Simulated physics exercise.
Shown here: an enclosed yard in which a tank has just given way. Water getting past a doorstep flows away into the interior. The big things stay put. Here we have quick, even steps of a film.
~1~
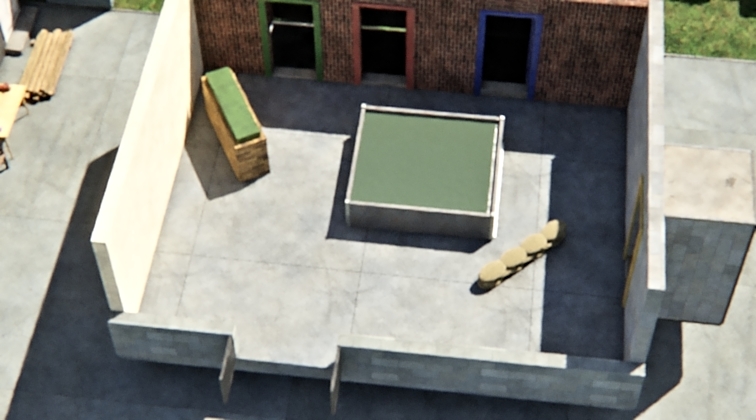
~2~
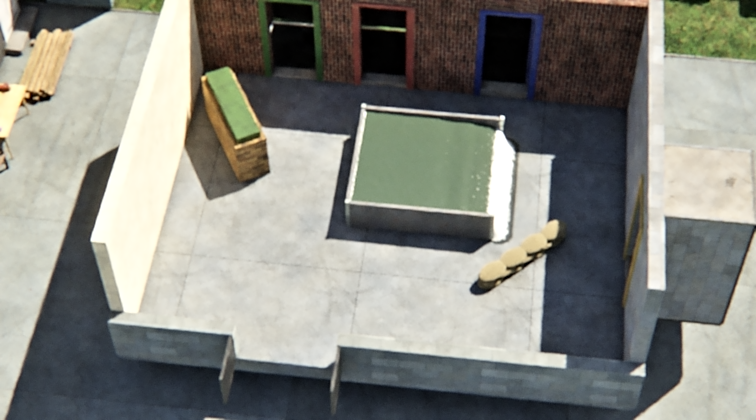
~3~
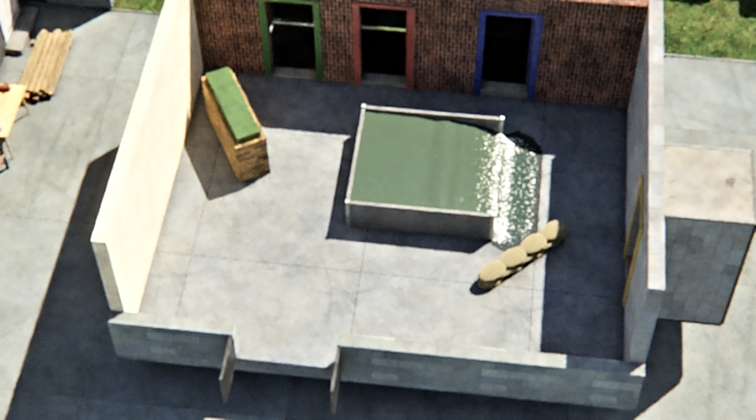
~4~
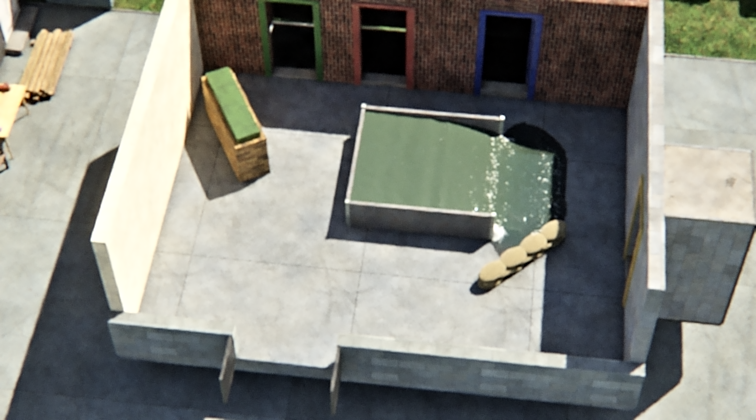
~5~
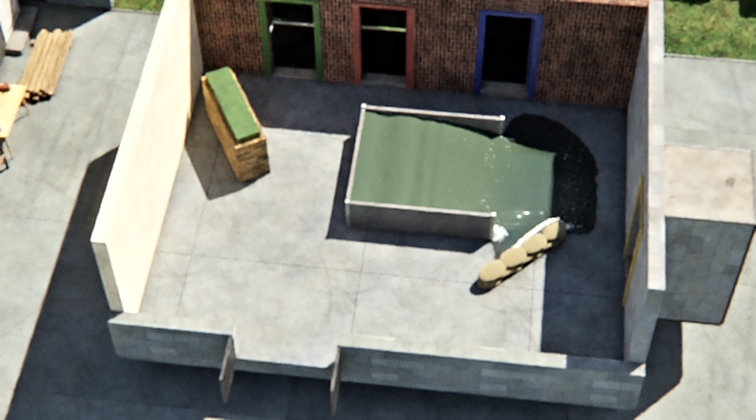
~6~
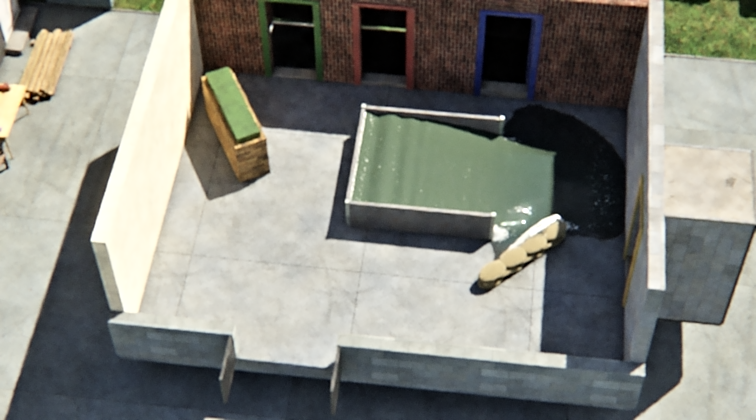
Green water burst out of the right side of a low square tank in a walled yard, foaming white at first, then spread rightward past a short row of sandbags into the shadows.
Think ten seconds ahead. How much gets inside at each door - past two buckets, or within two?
Outcome: The yellow door keeps the inflow to two buckets or less; the blue door keeps the inflow to two buckets or less; the green door lets the inflow pass two buckets; the red door keeps the inflow to two buckets or less.
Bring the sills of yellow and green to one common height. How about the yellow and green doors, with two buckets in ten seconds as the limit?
With that change, the yellow one goes past the mark and the green one falls below the mark.
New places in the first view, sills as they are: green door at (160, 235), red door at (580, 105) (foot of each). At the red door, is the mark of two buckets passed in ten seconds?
Logged - red door ends up higher.
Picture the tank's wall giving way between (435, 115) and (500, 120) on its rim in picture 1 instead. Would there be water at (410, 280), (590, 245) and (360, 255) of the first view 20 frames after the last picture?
In the order you gave them, I get still bare, drenched, still bare.
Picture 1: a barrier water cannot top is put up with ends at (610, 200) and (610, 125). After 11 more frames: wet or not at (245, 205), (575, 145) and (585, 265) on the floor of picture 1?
Results in sequence: Bone-dry / swamped / swamped.
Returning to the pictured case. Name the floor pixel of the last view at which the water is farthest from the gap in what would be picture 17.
My pick would be pixel (615, 367).
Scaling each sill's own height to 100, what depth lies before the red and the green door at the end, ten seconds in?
Approx. 60 % followed by 300 %.
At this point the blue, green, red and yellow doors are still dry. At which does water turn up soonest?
That would be the yellow door.
A moment on, water covers 20 % of the floor; the yellow door wet at the sill, nothing in, the blue door not reached, the green door not reached, the red door not reached.
Next, water covers 25 % of the floor; the yellow door wet at the sill, nothing in, the blue door not reached, the green door not reached, the red door not reached.
Then, water covers 50 % of the floor; the yellow door wet at the sill, nothing in, the blue door wet at the sill, nothing in, the green door not reached, the red door wet at the sill, nothing in.
Later, water covers 75 % of the floor; the yellow door under two buckets in, the blue door wet at the sill, nothing in, the green door under two buckets in, the red door wet at the sill, nothing in.
In the end, water covers 95 % of the floor; the yellow door under two buckets in, the blue door wet at the sill, nothing in, the green door over two buckets in, the red door under two buckets in.
